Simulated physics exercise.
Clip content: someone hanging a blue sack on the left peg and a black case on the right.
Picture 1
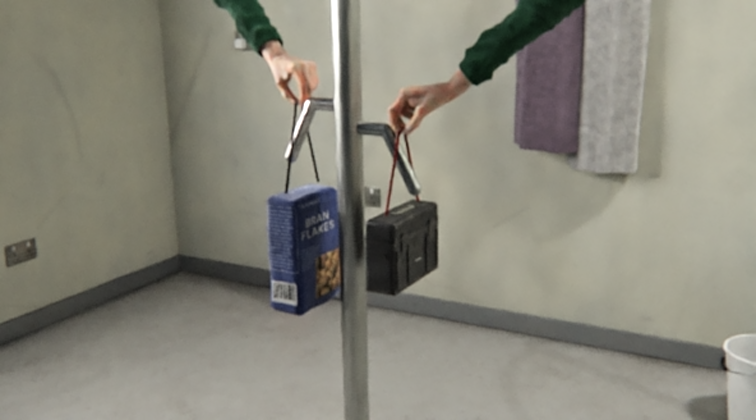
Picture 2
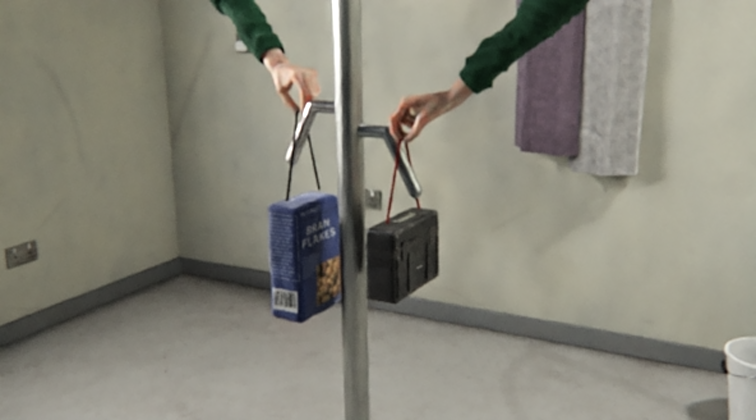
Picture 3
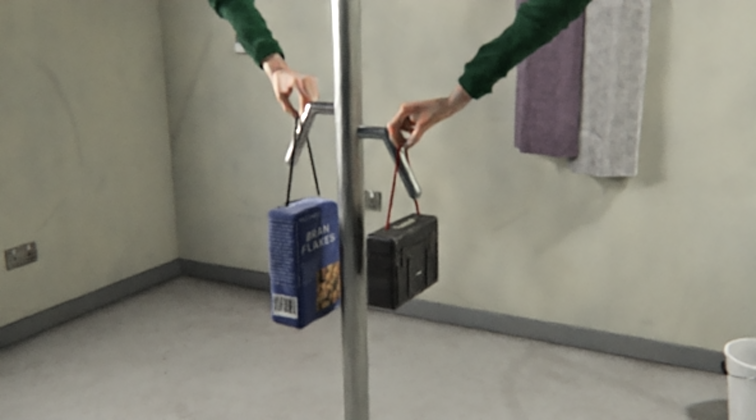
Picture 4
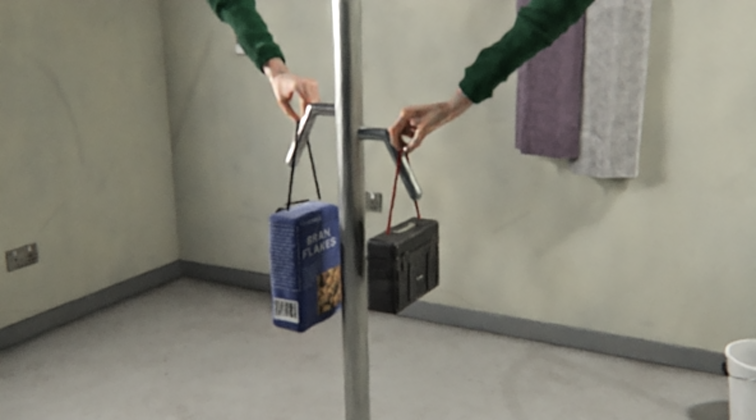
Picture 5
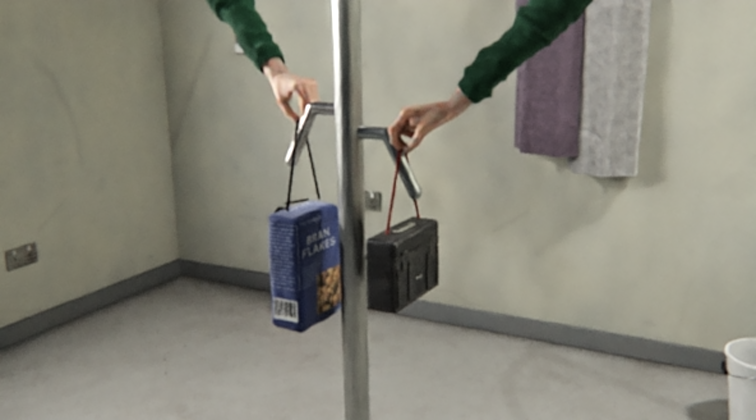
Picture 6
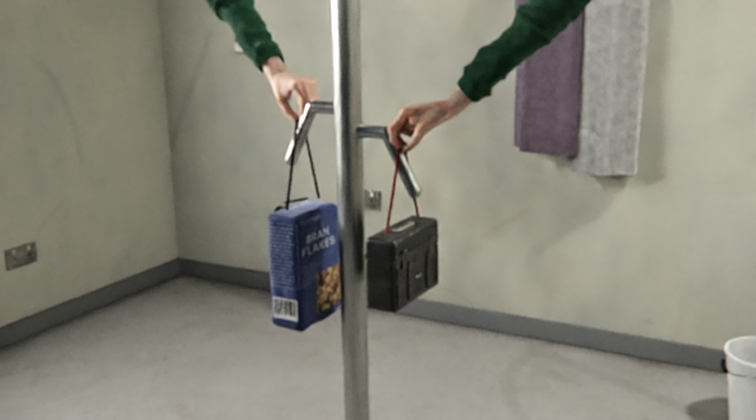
Two green-sleeved arms held a blue package on the left and a black case on the right by their cords at down-sloping metal pegs, lowered both slightly, then kept them almost still.
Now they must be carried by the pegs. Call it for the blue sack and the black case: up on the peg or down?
Blue sack down, black case down.
Then, 0.52 s after the last picture, blue sack on the floor; black case on the floor.
At rest, blue sack on the floor; black case on the floor. The blue sack drops to the floor and the black case comes down.
